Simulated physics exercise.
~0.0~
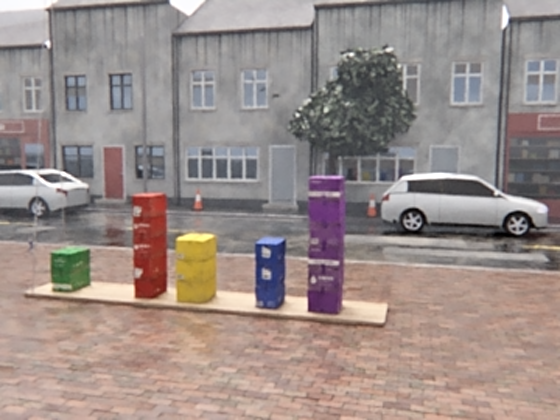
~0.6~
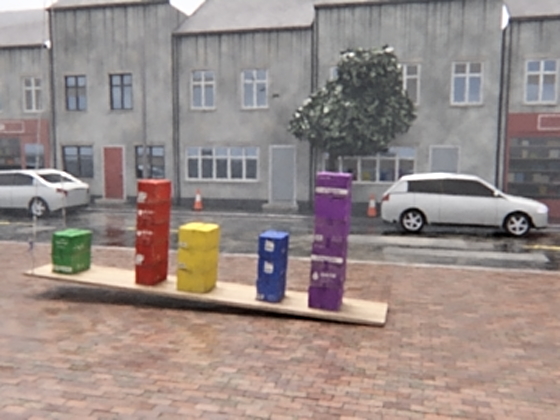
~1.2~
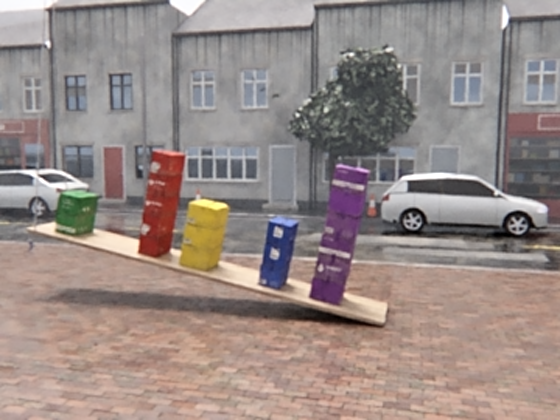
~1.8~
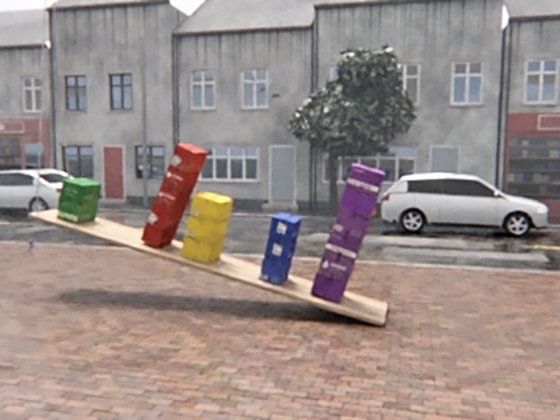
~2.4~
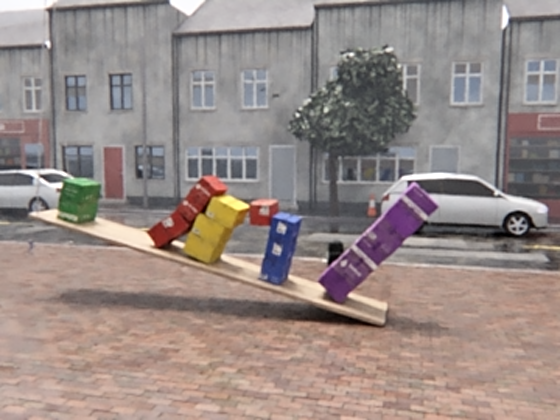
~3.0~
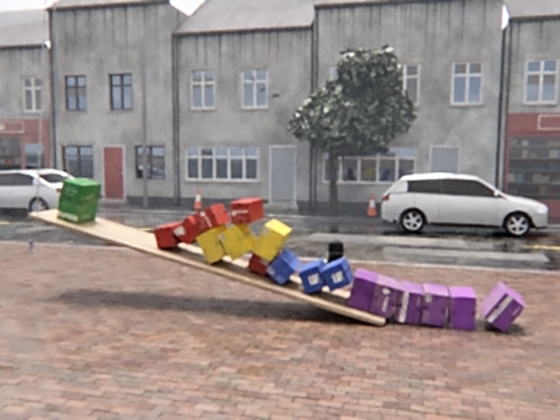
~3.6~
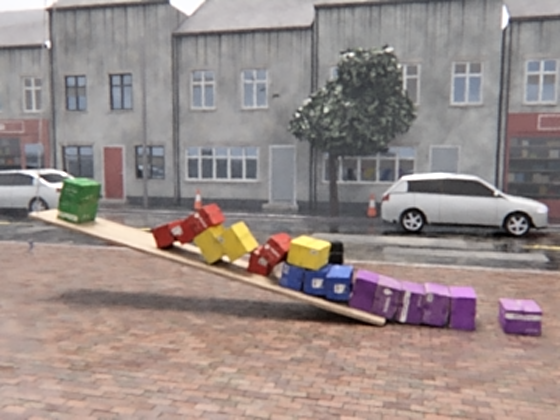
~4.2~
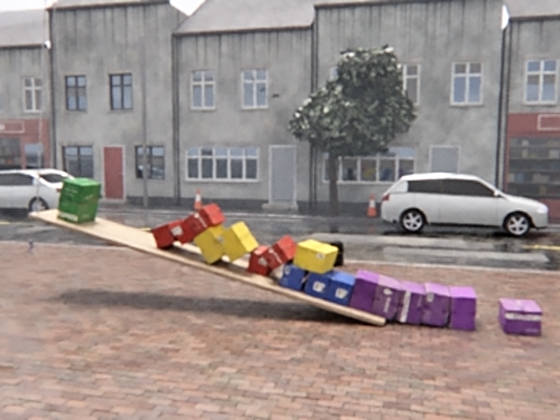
The clip shows five coloured stacks of cartons on a flat deck in a wet street as its left end rises. The red and purple stacks topple rightward, yellow and blue collapse too, and cartons lie strewn down the slope and onto the paving, with only green still standing.
